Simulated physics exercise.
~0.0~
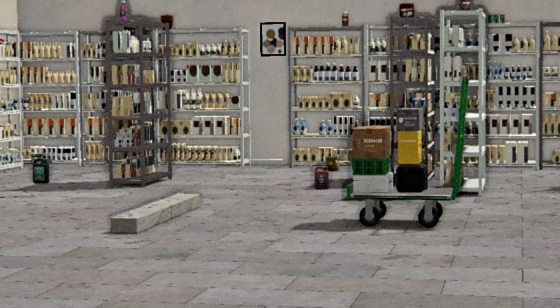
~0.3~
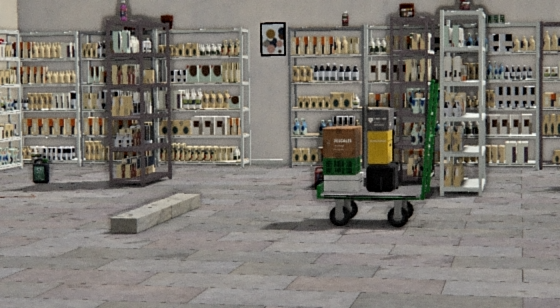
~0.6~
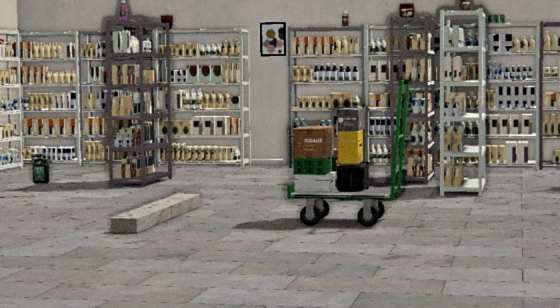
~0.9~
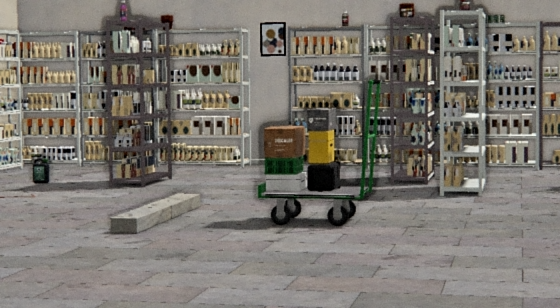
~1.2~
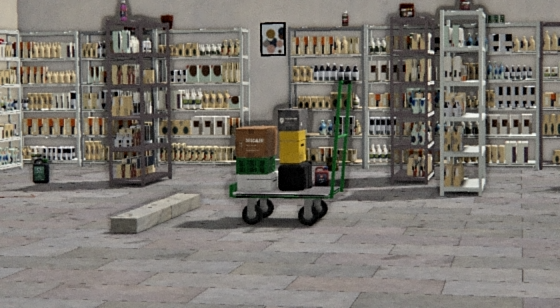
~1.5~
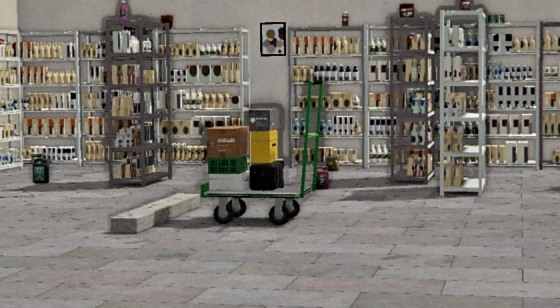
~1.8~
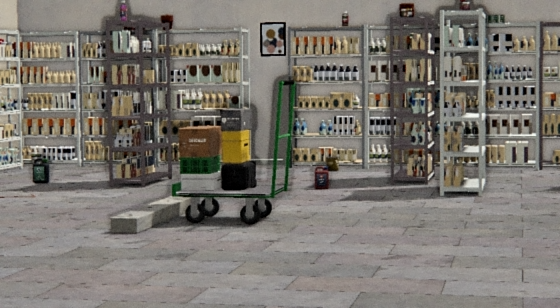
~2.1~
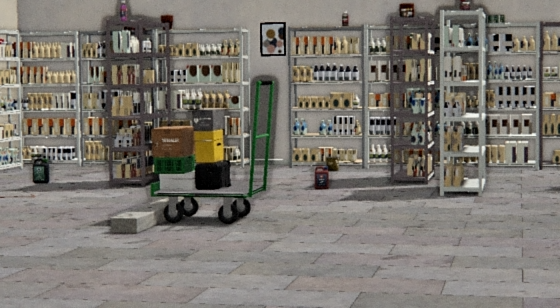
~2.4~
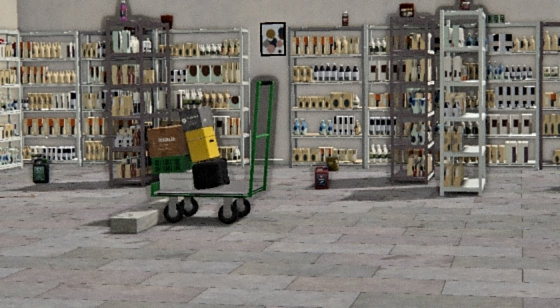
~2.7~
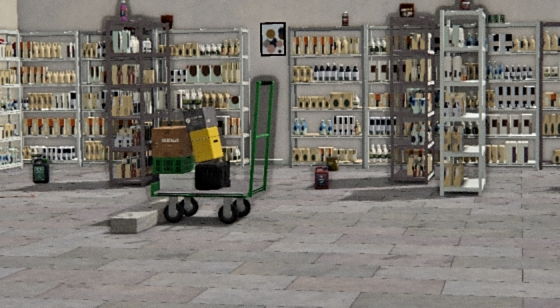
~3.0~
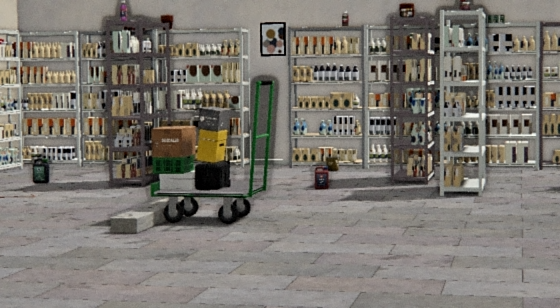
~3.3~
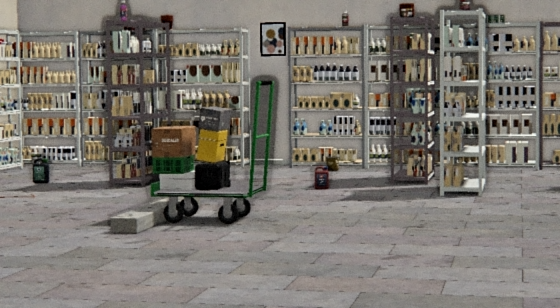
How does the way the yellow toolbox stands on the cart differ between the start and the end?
At the start the yellow toolbox stands upright on the cart. By the end it is leaning.
Green-framed cart rolling left and halting at a kerb, its stacked load tipping left, then rocking back and staying aboard.
